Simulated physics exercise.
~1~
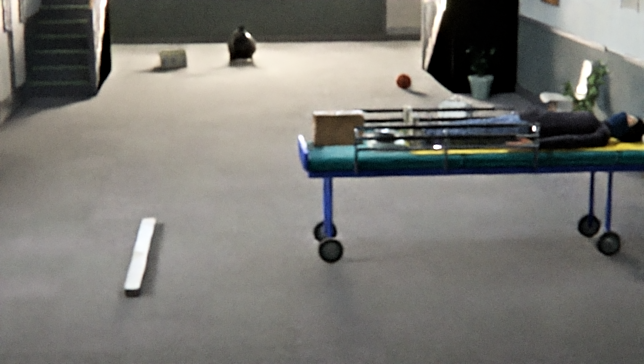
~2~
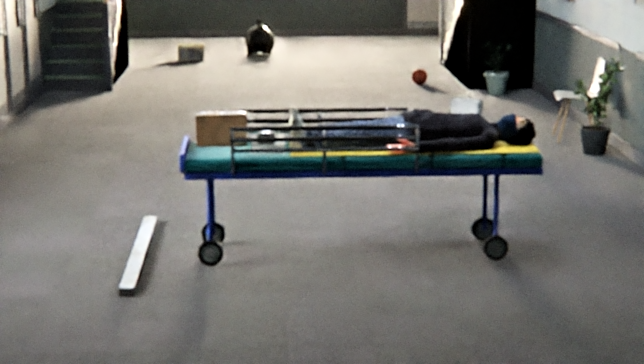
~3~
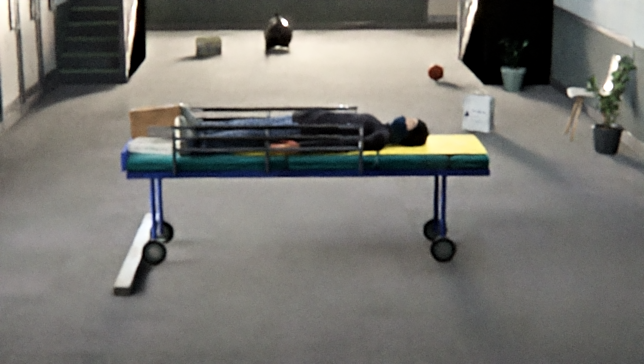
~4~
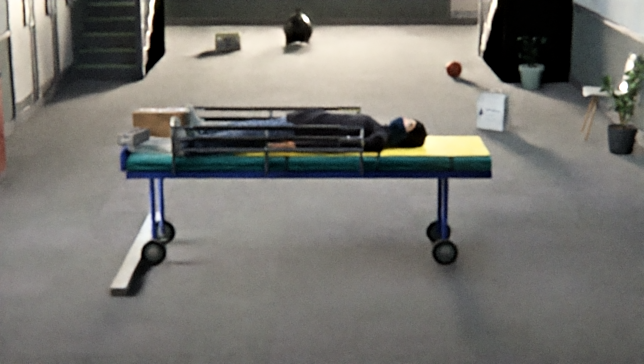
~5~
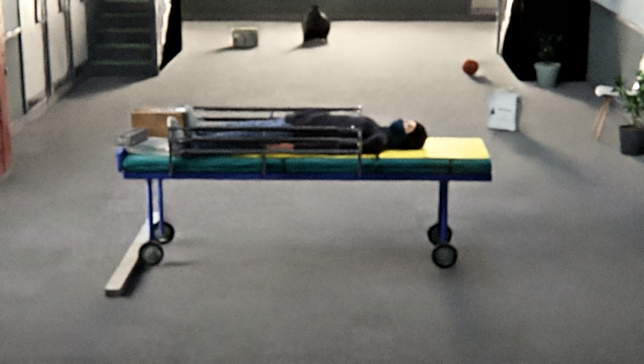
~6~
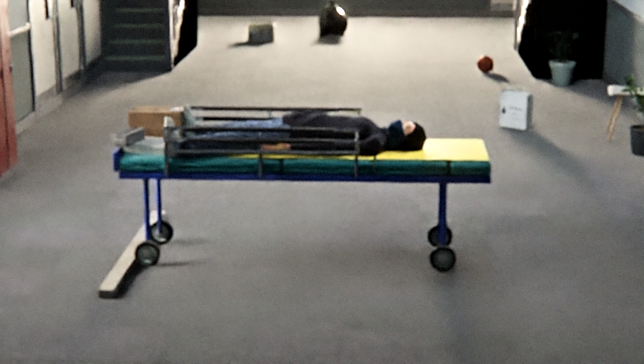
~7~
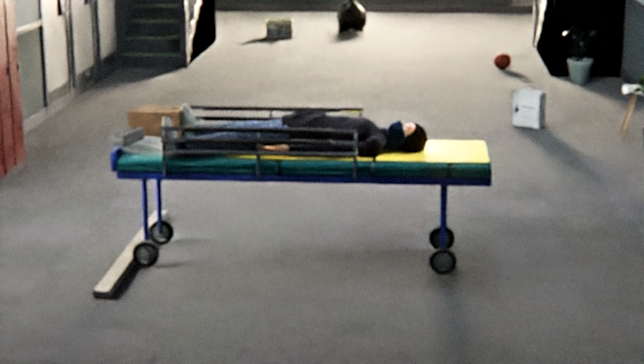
A blue-framed trolley carrying a person lying on their back, with a box and a few small items by their feet, rolled left across a grey floor, stopped abruptly at a pale sill, and stayed level with everything still aboard.
